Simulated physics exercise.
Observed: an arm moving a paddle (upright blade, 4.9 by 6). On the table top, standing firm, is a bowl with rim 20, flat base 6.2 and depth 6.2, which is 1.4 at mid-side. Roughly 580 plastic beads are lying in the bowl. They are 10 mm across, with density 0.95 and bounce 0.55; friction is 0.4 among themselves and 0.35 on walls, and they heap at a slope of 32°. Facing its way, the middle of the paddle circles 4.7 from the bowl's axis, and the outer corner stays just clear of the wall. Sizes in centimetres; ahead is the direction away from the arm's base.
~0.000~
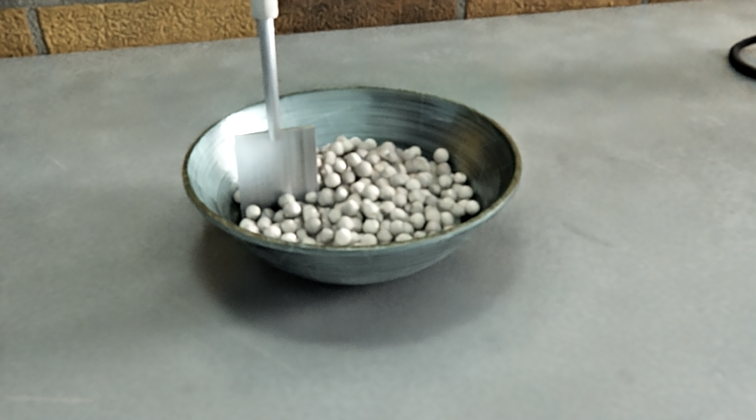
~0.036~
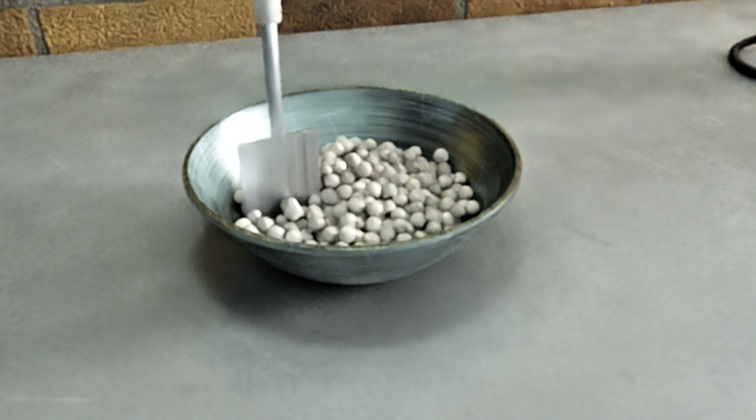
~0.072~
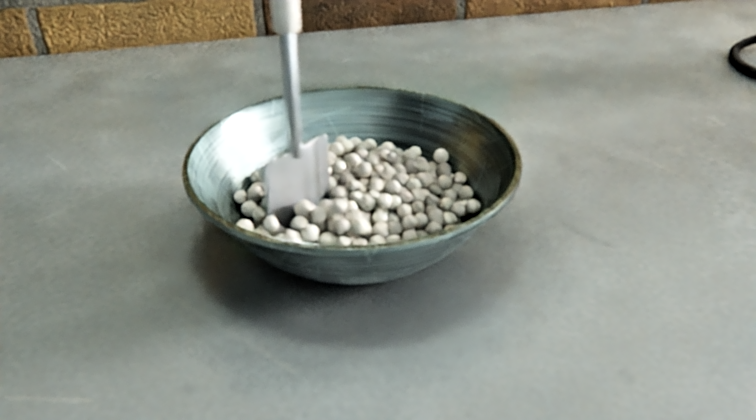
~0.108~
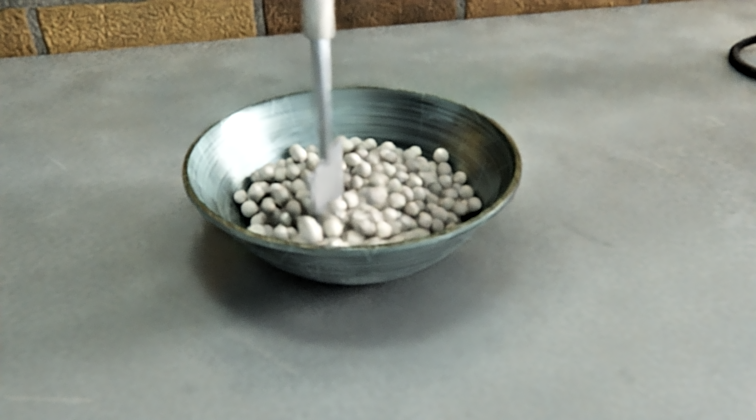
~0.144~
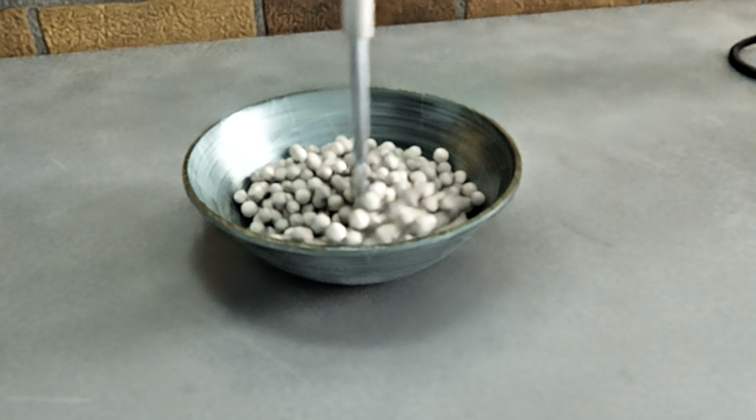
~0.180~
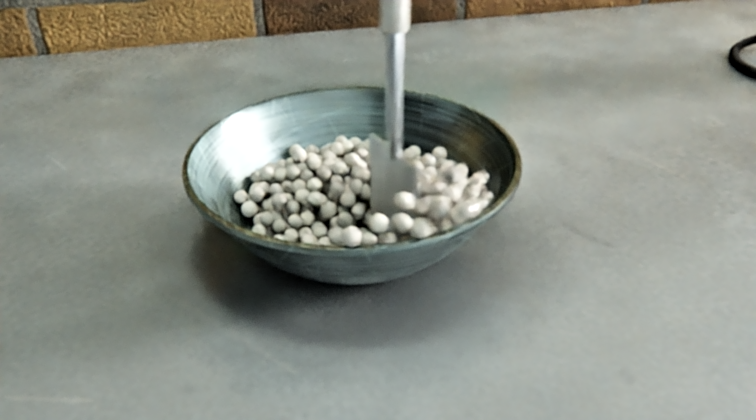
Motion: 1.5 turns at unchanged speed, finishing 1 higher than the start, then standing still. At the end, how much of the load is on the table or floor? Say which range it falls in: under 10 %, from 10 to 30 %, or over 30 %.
It falls from 10 to 30 %.
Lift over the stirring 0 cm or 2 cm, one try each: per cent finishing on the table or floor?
30 and 15 %.
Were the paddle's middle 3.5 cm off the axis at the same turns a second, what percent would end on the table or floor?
It would be near 10 per cent.
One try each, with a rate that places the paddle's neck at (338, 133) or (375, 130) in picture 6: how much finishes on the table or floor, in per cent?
Well, about 5 percent the first time and about 15 percent the second.
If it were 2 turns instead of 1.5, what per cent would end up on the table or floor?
It would be around 25 percent.
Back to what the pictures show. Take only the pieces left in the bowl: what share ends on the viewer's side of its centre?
Around 50 percent of it.
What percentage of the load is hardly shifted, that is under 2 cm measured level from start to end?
About 30 %.
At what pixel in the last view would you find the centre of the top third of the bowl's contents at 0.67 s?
In the final view it lies at about (374, 230).
After 0.42 s, 276° round, highest piece 9 above the table; 519 in the bowl, 44 on the table or floor, 19 in flight or on the tool.
After 0.67 s, 83° round, highest piece 8 above the table; 477 in the bowl, 97 on the table or floor, 8 in flight or on the tool.
After 0.99 s, 180° round, highest piece 6 above the table; 462 in the bowl, 120 on the table or floor.
After 1.69 s, 180° round, highest piece 6 above the table; 462 in the bowl, 120 on the table or floor.
In the end, 462 in the bowl, 120 on the table or floor. That is 21 % on the table or floor.
